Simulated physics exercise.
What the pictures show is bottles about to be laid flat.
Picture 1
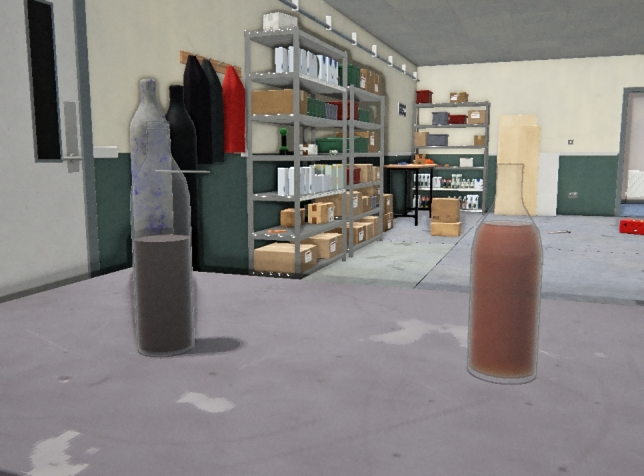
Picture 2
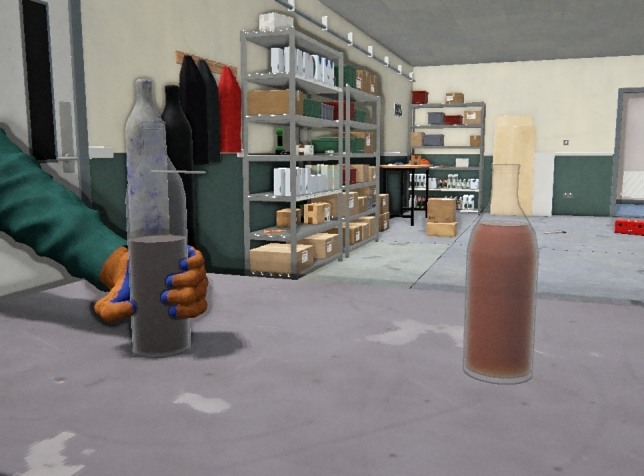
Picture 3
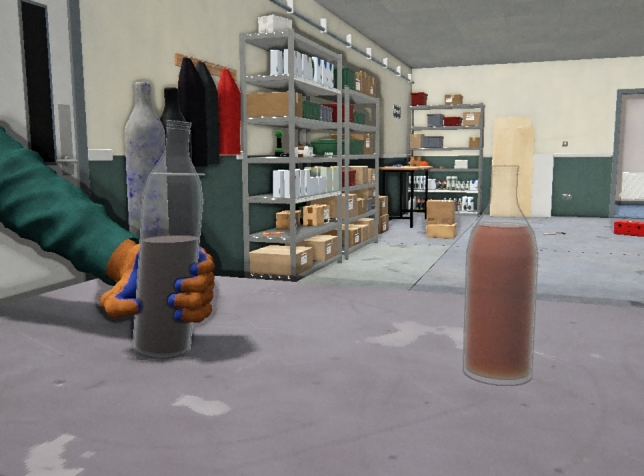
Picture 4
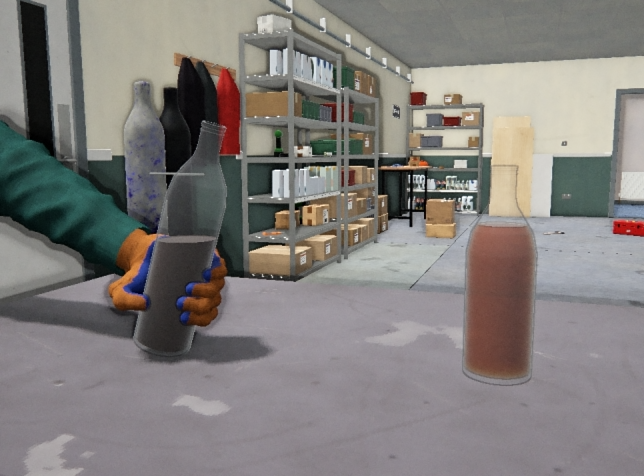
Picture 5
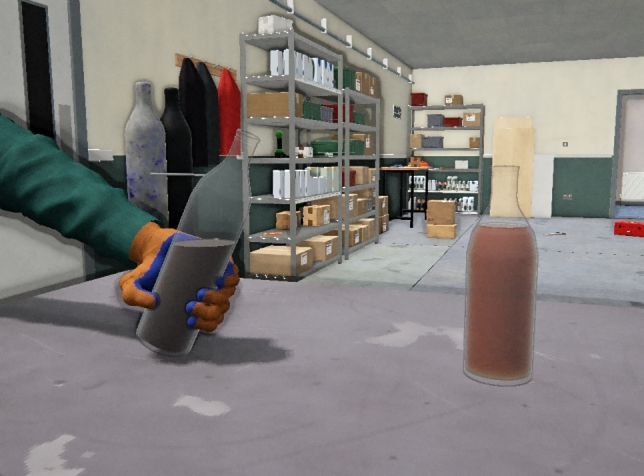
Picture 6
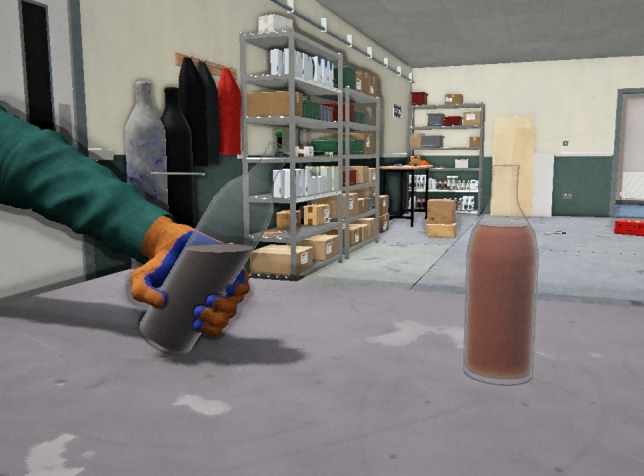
At the start, two open bottles stand upright on a table, the left one holding dark liquid and the right one reddish-brown liquid. A gloved hand reaches in from the left and grasps the left bottle, then leans it steadily further to the right, while the right bottle stays still.
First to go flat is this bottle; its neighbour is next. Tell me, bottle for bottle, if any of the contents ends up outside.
Left - contents end up outside, right - contents end up outside.
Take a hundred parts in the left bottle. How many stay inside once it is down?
By my reckoning, something like 55 per cent.
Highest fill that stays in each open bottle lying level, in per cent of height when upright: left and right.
Around 26 percent for the first, 24 percent for the second.
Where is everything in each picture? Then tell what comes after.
In the first picture, both stand upright; left bottle (162, 235) about half full, open; right bottle (506, 268) about three quarters full, open.
In the second picture, a hand takes the left bottle; left bottle about half full, surface at (157, 239); right bottle about three quarters full, surface at (504, 224).
In the third picture, the left bottle leans; left bottle (170, 235) about half full; right bottle (501, 269) about three quarters full.
In the fourth picture, the left bottle leans; left bottle about half full, surface at (187, 240); right bottle about three quarters full, surface at (502, 225).
In the fifth picture, the left bottle leans; left bottle (206, 240) tipped 25°; right bottle (502, 269) about three quarters full.
In the sixth picture, the left bottle leans; left bottle (221, 245) tipped 35°, open; right bottle about three quarters full, surface at (504, 225), open.
Next, the left bottle is nearly down; left bottle, dry at the neck.
After that, the left bottle lies flat; left bottle, some has come out.
Finally, both lie flat; left bottle, some has come out; right bottle, some has come out.
